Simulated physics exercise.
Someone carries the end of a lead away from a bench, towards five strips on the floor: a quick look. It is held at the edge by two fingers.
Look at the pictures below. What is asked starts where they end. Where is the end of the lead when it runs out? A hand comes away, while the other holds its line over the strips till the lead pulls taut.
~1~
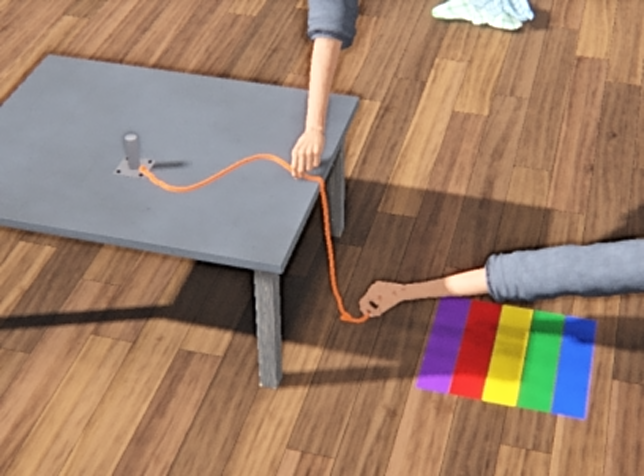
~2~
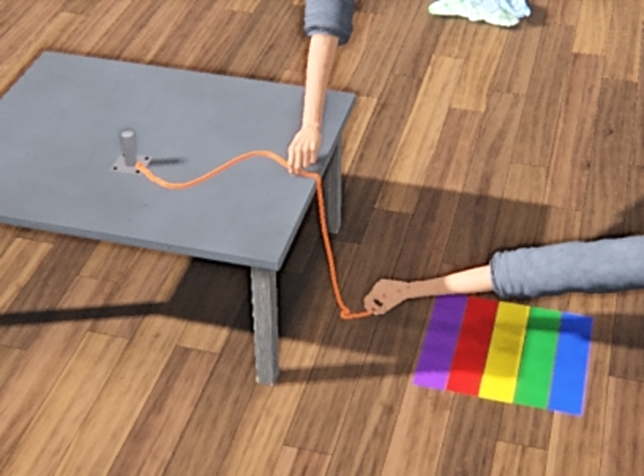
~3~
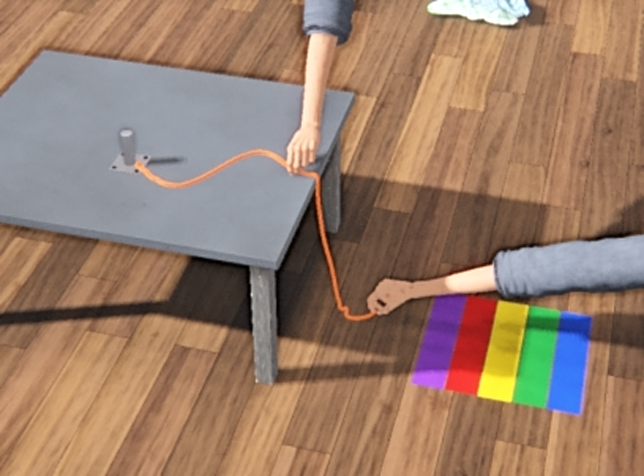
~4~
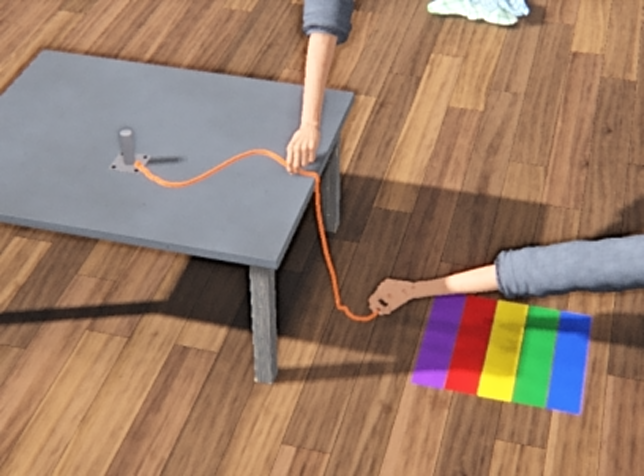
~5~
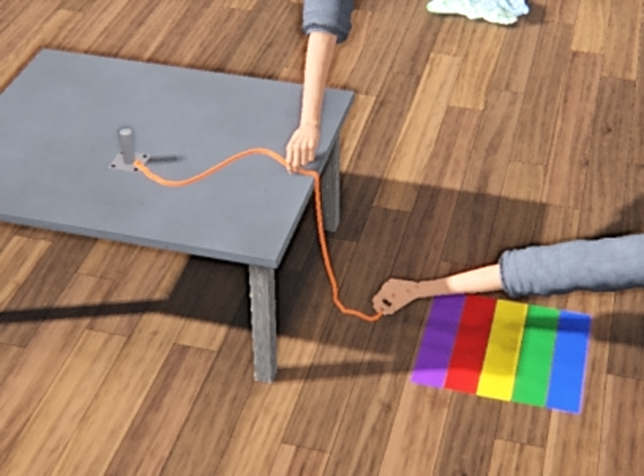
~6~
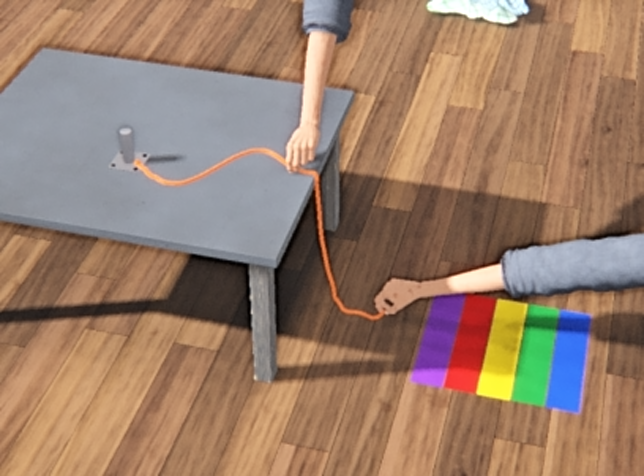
Above the green strip.
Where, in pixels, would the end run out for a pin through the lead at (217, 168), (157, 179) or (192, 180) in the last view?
Readings in order - (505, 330), (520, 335), (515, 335).
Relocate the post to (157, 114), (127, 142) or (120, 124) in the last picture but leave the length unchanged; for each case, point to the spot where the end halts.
You'd get roughly (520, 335), (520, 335) and (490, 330), one for each try.
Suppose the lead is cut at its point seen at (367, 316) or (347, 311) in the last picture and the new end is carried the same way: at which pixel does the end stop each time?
Pixel positions, in order: (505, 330), (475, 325).
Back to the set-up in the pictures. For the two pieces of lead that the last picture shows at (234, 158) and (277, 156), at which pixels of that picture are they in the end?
First one: (266, 172); second one: (316, 180).
A little later, end near (471, 327); over red.
Next, end near (512, 334); over yellow.
When it is tight, end near (536, 338); over green. It gets as far as the green strip.
